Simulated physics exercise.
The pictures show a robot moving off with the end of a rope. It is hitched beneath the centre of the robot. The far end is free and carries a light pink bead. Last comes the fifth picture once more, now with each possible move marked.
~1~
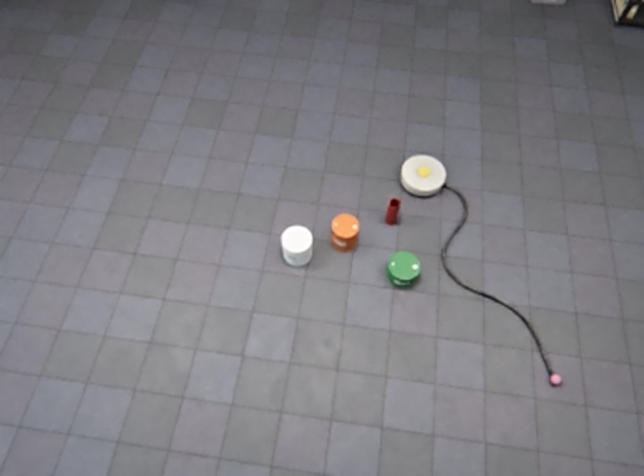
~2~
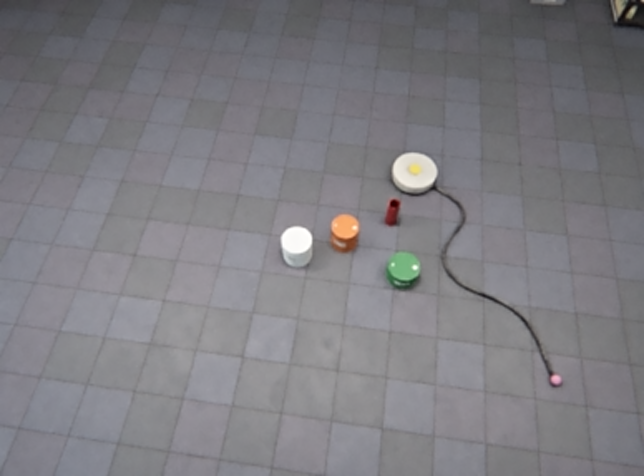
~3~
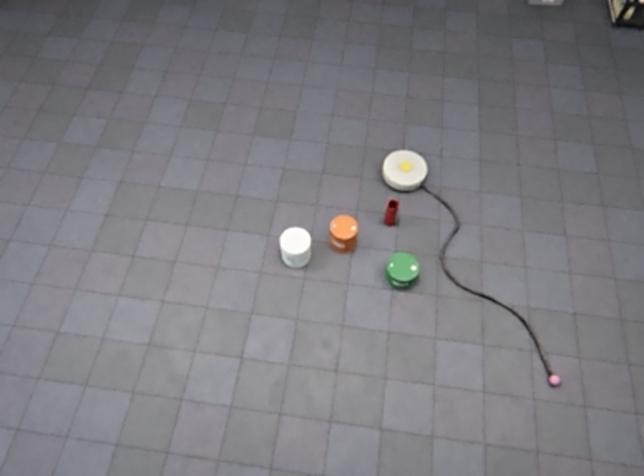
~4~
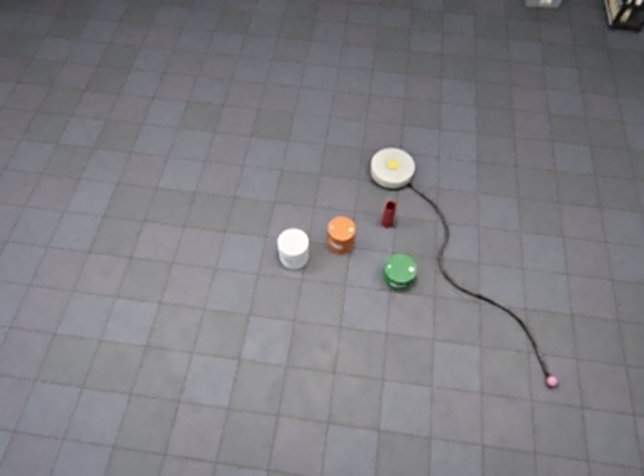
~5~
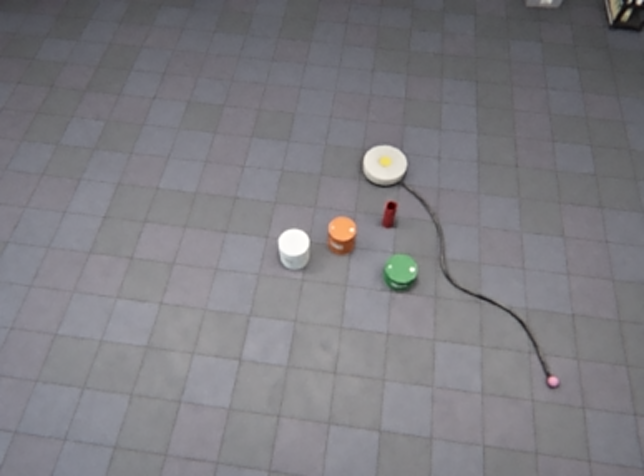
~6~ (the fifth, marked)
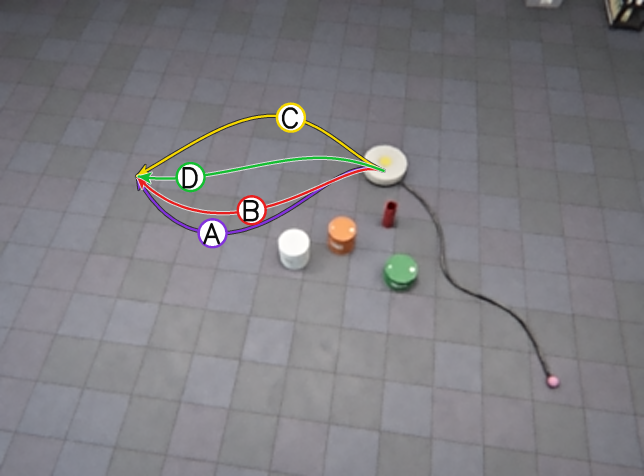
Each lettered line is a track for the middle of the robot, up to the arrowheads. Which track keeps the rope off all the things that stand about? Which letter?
C is the clean one.
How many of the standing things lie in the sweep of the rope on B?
In all, three.
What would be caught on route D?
It is the red post.
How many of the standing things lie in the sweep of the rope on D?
One.
On the copy, A from (384, 171) via (257, 226) to (137, 176); B from (384, 171) via (257, 209) to (137, 176); C from (384, 171) via (267, 116) to (137, 176); D from (384, 171) via (263, 164) to (138, 176).
On C. First, robot (300, 115), middle of the rope (390, 197), free end (487, 292).
Then, robot (203, 132), middle of the rope (326, 167), free end (431, 237).
Finally, robot (134, 171), middle of the rope (270, 173), free end (393, 209); nothing has been touched.
By contrast, A meets the orange keg, green tub, white keg and red post; B meets the orange keg, green tub and red post; D meets the red post.
